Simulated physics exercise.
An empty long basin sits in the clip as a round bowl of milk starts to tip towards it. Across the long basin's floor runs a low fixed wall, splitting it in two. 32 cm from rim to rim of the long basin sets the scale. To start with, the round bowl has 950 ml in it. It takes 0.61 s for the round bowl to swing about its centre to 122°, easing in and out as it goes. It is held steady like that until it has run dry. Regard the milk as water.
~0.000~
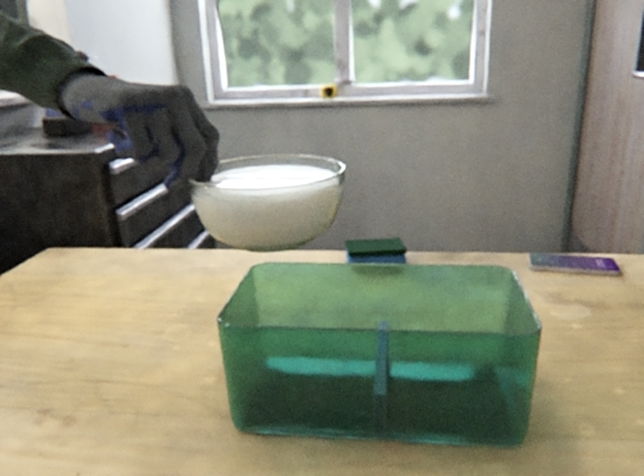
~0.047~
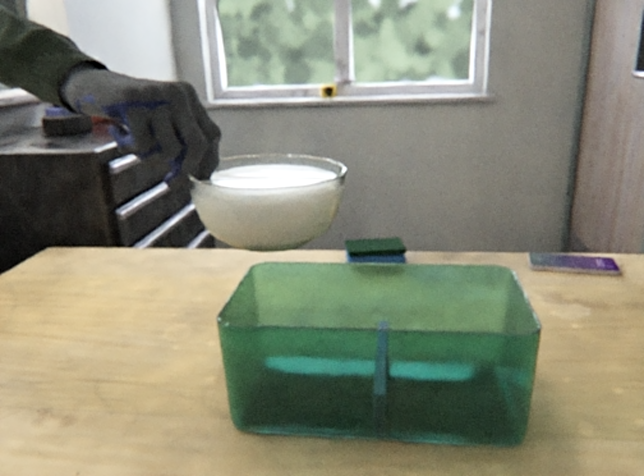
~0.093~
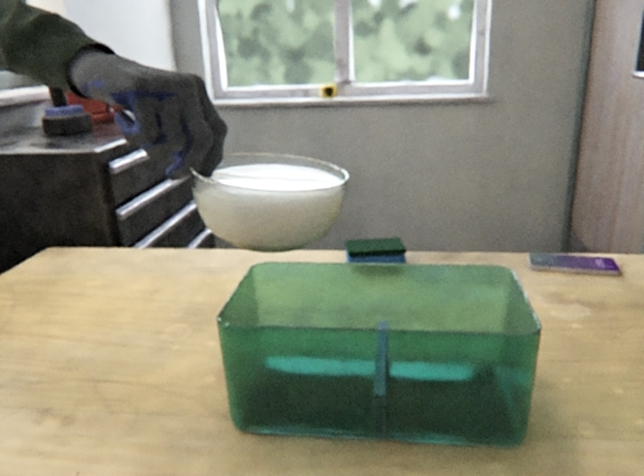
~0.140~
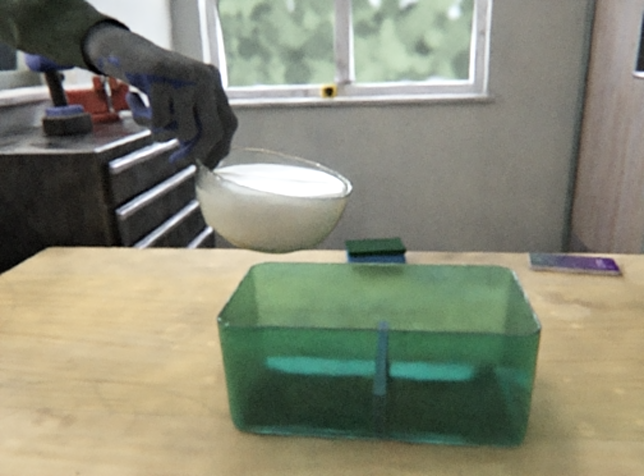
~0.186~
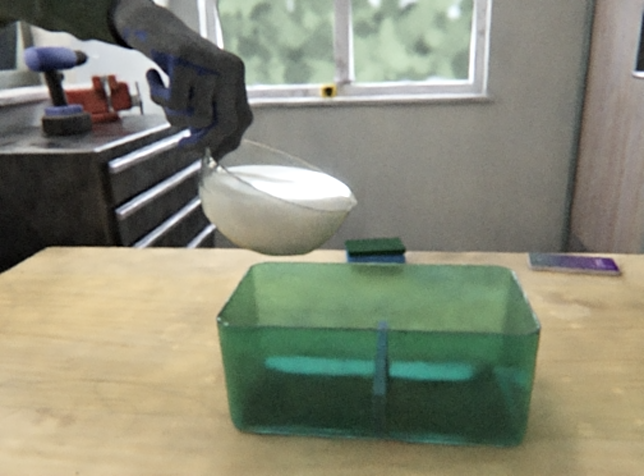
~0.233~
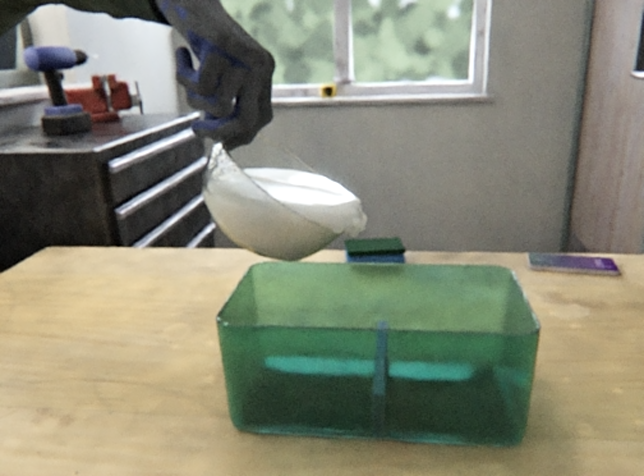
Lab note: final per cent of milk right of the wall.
Approx. 45 %.
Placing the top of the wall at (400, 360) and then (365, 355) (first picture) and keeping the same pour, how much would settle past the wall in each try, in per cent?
Roughly 30 per cent, then 60 per cent.
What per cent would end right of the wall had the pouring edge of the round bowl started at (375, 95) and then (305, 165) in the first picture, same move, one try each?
In order, 70 and 15 per cent.
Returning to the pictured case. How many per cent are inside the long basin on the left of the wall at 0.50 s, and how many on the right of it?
About 38 left, about 46 right.
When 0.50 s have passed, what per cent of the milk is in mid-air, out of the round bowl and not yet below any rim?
About 10 per cent.
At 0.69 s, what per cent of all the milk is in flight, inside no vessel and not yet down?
Estimated airborne part: Roughly 8 per cent.
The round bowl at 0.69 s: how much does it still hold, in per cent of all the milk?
0 in a hundred, give or take.
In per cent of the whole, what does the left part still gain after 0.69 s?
That works out to roughly 4 per cent of the whole.
By 0.50 s the tilt is 112° and 5 per cent is still to pour, 38 is left of the wall and 47 right of it.
By 0.69 s the tilt is 122° and 0 per cent is still to pour, 49 is left of the wall and 43 right of it.
By 0.89 s the tilt is 122° and 0 per cent is still to pour, 52 is left of the wall and 45 right of it.
By 1.11 s the tilt is 122° and 0 per cent is still to pour, 53 is left of the wall and 45 right of it.
At rest 53 per cent lies left of the wall, 45 right of it and 2 outside.
